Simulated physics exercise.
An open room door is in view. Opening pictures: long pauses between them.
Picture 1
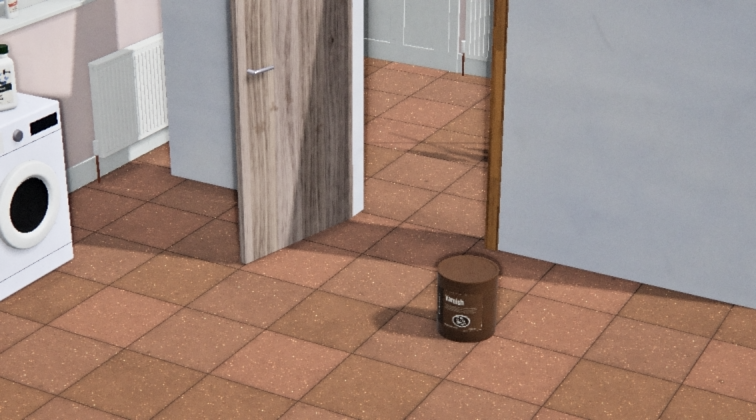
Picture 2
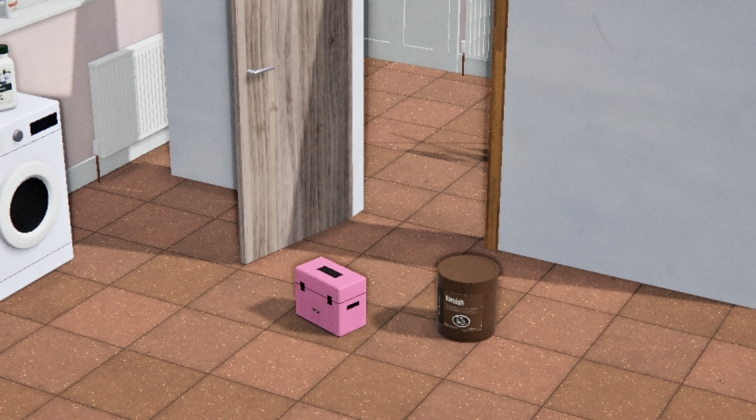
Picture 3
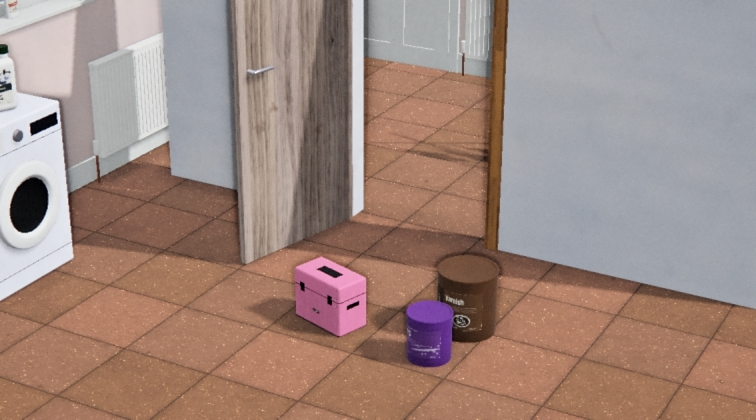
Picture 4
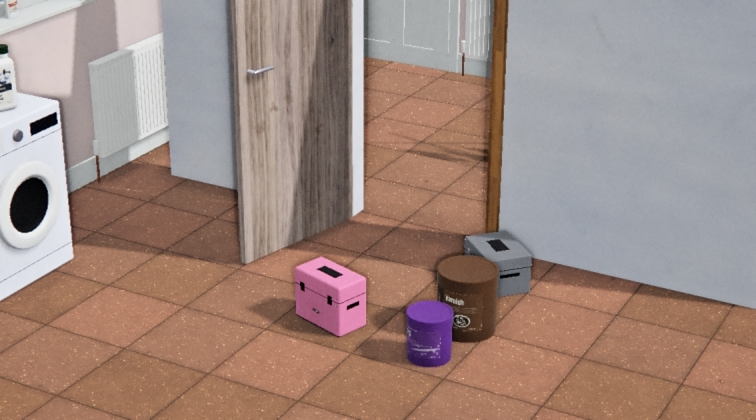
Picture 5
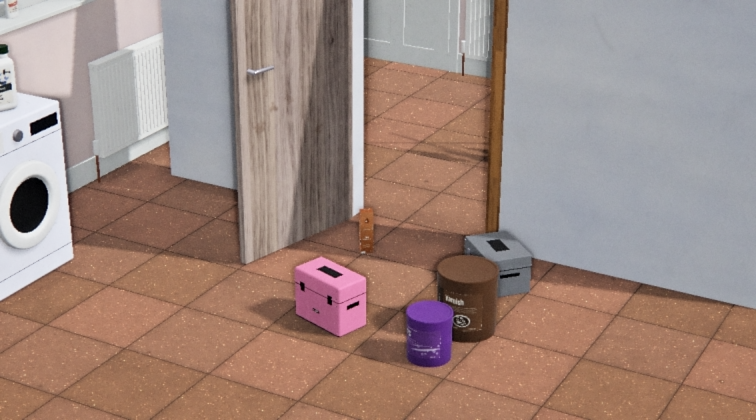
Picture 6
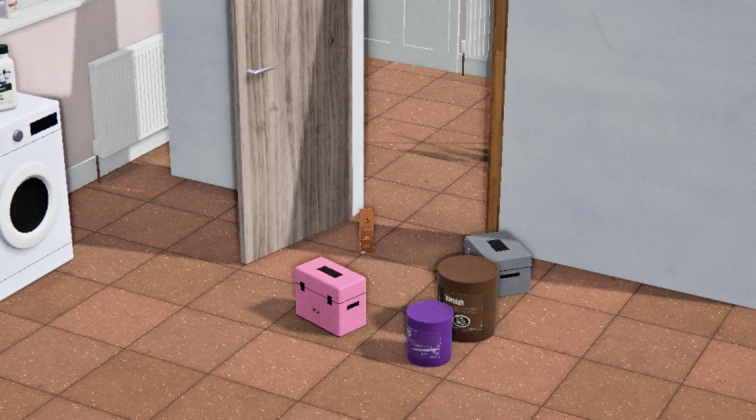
To begin with, a brown pail sits on the tiled floor near a wide-open door, which stays still throughout. A pink toolbox appears to its left, then a purple pail in front and a grey toolbox behind it. Lastly, a small orange-brown container shows up by the doorway, and nothing else changes.
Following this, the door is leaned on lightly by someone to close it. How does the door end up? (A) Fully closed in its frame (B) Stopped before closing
Fully closed in its frame (A).
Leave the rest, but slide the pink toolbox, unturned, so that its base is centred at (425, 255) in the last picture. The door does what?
Then it is blocked.
Then, 1.00 s later than the last frame, door 63° open.
Then, 1.50 s later than the last frame, door 33° open; orange carton moved well along near (400, 227).
Then, 1.90 s later than the last frame, door 9° open; orange carton moved well along near (427, 218).
When it is over, door 0° open; moved from the start, orange carton; the other 4 as before. End places, in pixels of the last picture, orange carton near (438, 211).
